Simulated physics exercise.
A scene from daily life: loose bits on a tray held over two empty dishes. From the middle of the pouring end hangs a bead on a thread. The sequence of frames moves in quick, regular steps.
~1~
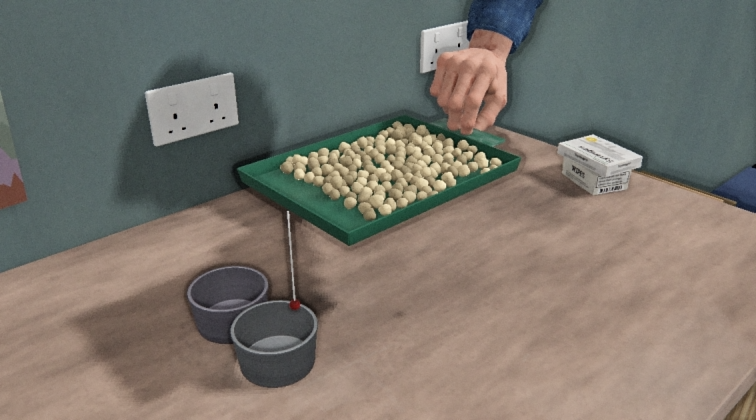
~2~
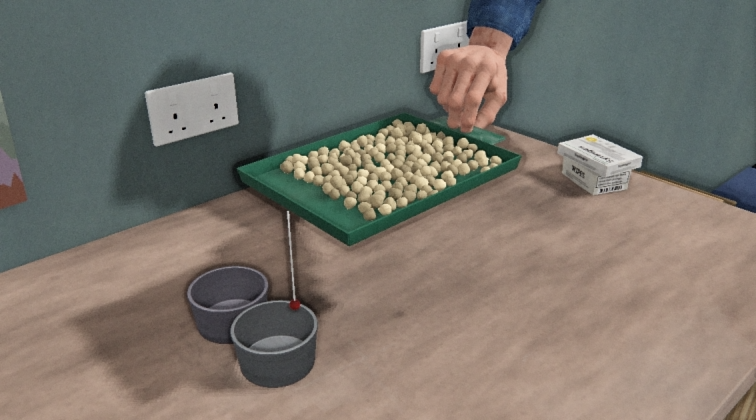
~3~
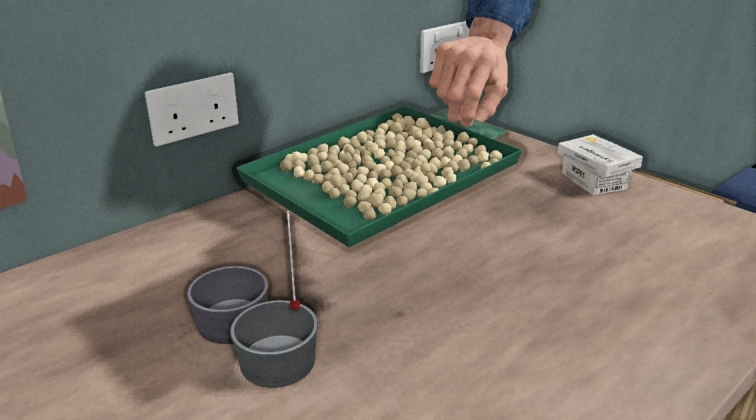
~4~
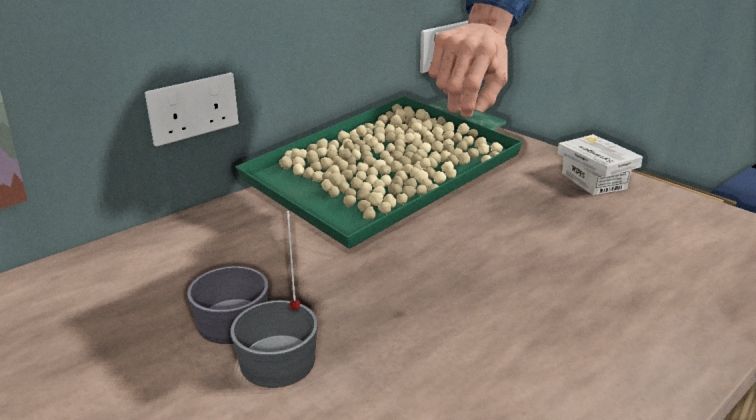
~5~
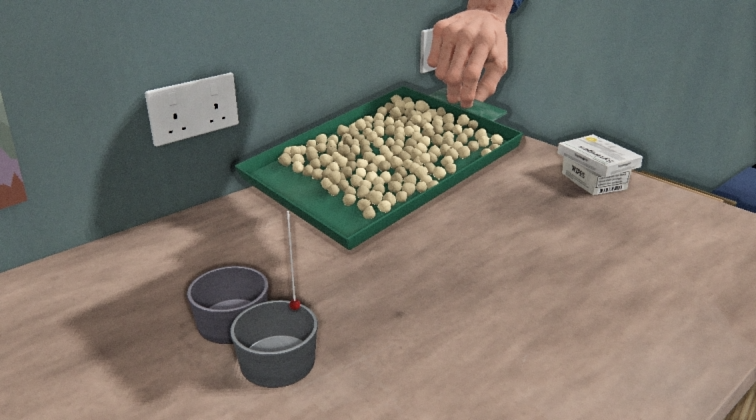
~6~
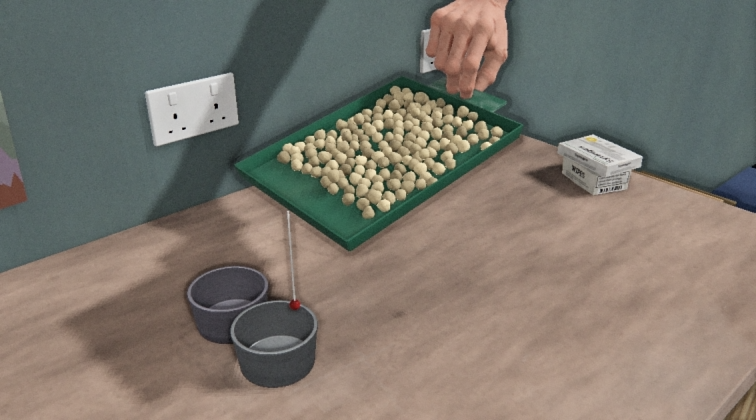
A hand gradually raised the far end of a green tray of round, pale nuts above two empty grey dishes, tilting it slightly, while the red bead hanging beneath the near end stayed almost still.
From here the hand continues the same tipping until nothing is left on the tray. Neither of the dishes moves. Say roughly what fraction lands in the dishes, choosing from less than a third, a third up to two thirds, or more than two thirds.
Below a third.
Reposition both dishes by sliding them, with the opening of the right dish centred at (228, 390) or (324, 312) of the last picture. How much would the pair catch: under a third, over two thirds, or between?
Two tries, in turn: Less than a third and under a third.
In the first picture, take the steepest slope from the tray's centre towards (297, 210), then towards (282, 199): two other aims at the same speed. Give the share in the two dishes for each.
Case one 20 %; case two 50 %.
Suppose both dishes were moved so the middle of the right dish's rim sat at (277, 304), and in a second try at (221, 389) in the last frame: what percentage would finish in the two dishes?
First position: Some 0 %; second position: Some 10 %.
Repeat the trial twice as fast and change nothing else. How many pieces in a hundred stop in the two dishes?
I'd put it near 10 per cent.
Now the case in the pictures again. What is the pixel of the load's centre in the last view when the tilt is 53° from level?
Near the pixel (340, 152).
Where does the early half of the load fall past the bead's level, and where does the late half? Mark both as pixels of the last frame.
The first part passes (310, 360); everything after passes (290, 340).
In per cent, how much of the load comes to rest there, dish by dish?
So the left dish gets 0 % of the load, while the right one gets 10 %.
Just after the last frame, tray tipped steeply; every one on the tray.
A moment on, tray tipped right over; almost all on the tray; just a few in the right dish; just a few outside both; just a few in the air.
Further on, tray tipped past a quarter turn; about a tenth in the right dish; almost all outside both.
When it is over, tray tipped past a quarter turn; about a tenth in the right dish; not one in the left dish; almost all outside both.
